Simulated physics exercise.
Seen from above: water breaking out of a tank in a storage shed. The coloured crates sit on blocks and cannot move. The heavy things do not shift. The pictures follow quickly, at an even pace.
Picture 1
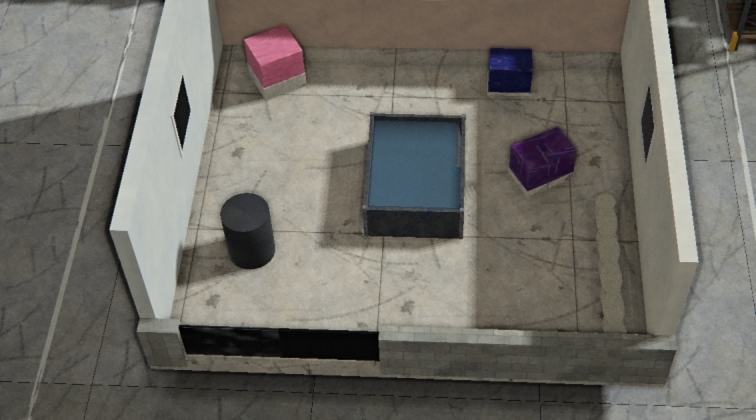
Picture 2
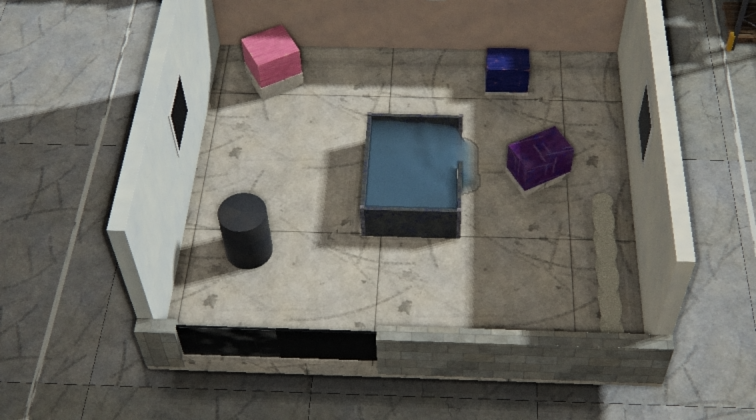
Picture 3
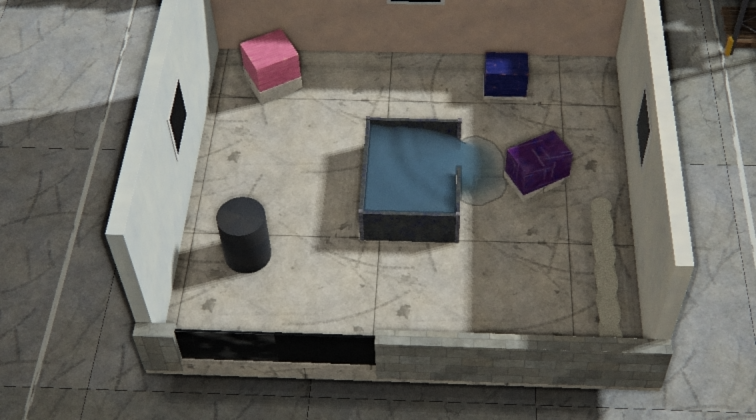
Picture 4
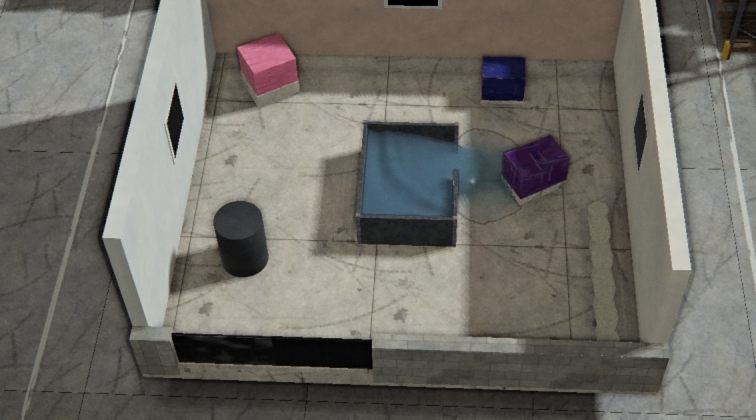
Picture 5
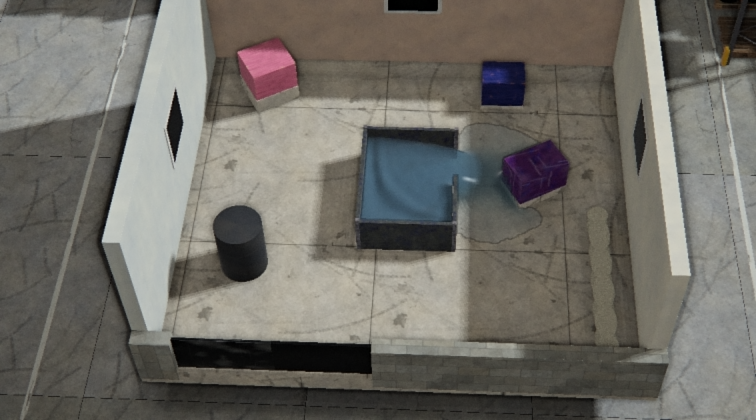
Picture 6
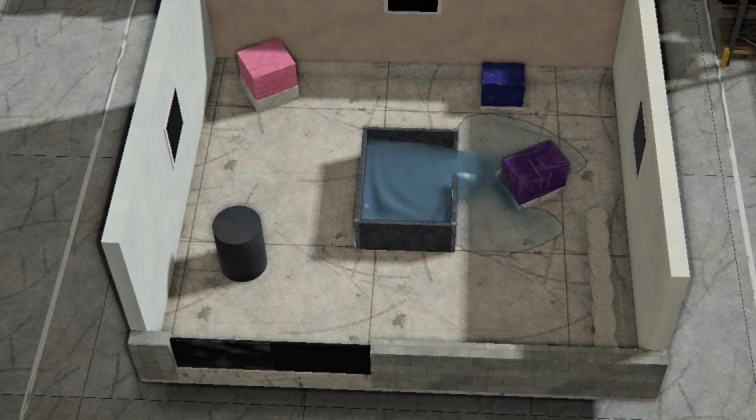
In a storage shed seen from above, water broke out through the right side of a still, full tank, then spread across the floor and around the purple box beside it.
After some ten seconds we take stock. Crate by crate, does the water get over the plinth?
In the end: The purple crate is soaked; the pink crate keeps dry; the blue crate is soaked.
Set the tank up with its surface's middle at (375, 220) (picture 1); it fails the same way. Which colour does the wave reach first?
It is the one in purple.
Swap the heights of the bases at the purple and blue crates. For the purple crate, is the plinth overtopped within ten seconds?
One by one: The purple crate ends up wet.
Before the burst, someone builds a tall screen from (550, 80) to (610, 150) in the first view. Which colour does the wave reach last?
The pink one.
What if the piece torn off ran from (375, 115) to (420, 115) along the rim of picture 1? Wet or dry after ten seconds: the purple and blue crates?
My reading: Purple is spared; blue is soaked.
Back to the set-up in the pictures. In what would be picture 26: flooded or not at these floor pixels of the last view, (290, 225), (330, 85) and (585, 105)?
In turn: Dry, no water, awash.
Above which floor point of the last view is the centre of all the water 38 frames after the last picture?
Close to (482, 183).
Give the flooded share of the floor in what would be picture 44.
I make it 65 per cent.
A moment on, water covers 20 % of the floor; the purple crate water round its plinth, the pink crate not reached, the blue crate water round its plinth.
Next, water covers 30 % of the floor; the purple crate water round its plinth, the pink crate not reached, the blue crate water round its plinth.
Then, water covers 40 % of the floor; the purple crate water round its plinth, the pink crate not reached, the blue crate water round its plinth.
Later, water covers 65 % of the floor; the purple crate water round its plinth, the pink crate water round its plinth, the blue crate water round its plinth.
In the end, water covers 95 % of the floor; the purple crate was topped, the pink crate stayed above the water, the blue crate was topped.
